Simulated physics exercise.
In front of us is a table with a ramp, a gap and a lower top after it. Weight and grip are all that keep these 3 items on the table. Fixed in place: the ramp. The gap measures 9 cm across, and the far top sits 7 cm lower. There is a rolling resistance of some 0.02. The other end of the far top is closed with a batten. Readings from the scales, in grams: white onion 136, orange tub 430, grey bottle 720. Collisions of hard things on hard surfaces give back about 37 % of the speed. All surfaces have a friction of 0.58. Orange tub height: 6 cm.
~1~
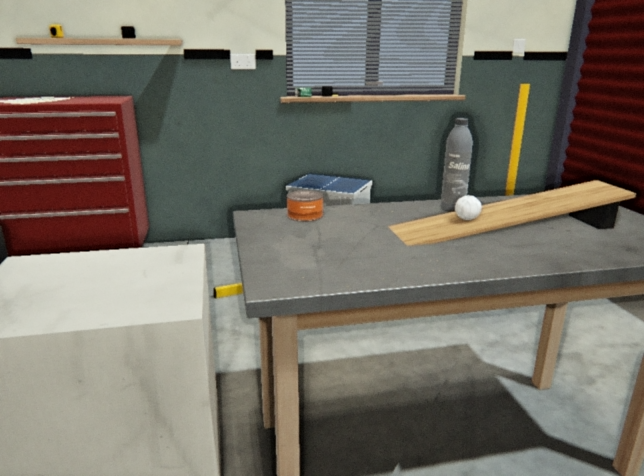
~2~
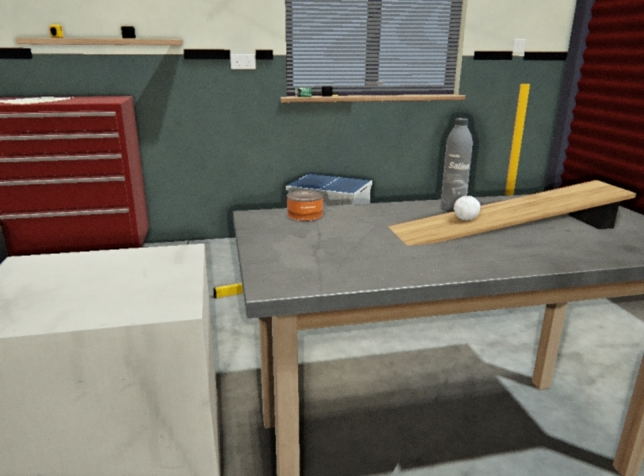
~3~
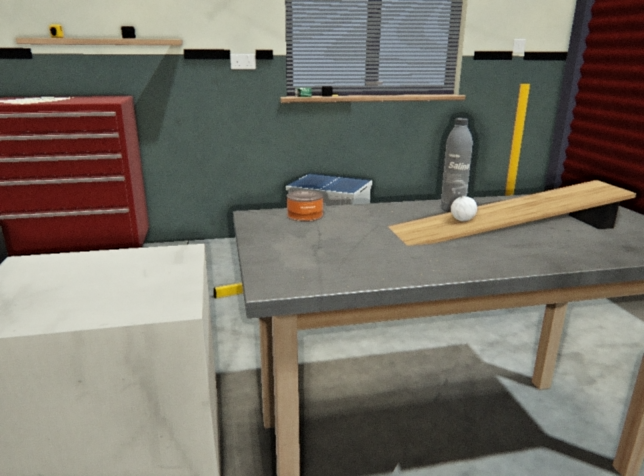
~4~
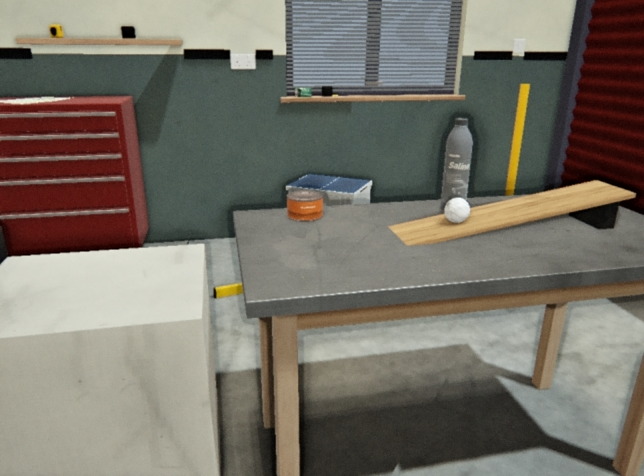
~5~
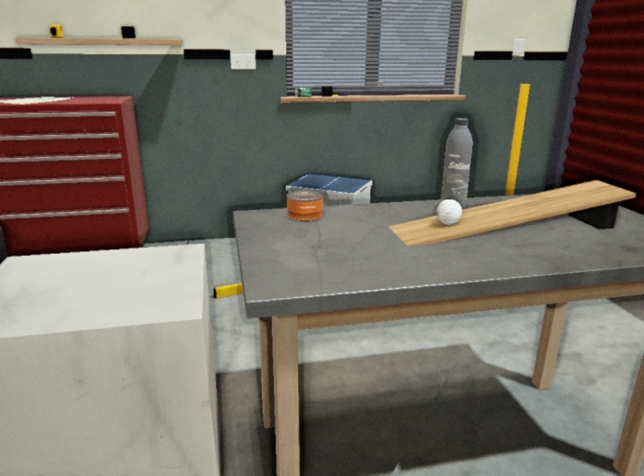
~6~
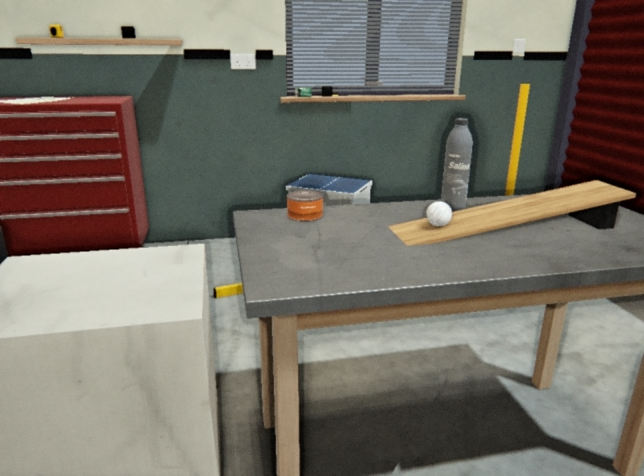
A white ball rolling slowly left down a wooden ramp on a grey table, with an orange tub and grey bottle standing still.
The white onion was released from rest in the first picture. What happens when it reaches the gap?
It is swallowed by the opening.
Then, 0.70 s past the last view, 14 cm of run left; white onion near (294, 230).
Then, 1.30 s past the last view, down in the gap; white onion near (252, 320).
Finally, down in the gap; the bystanders still in place (within 8 cm).
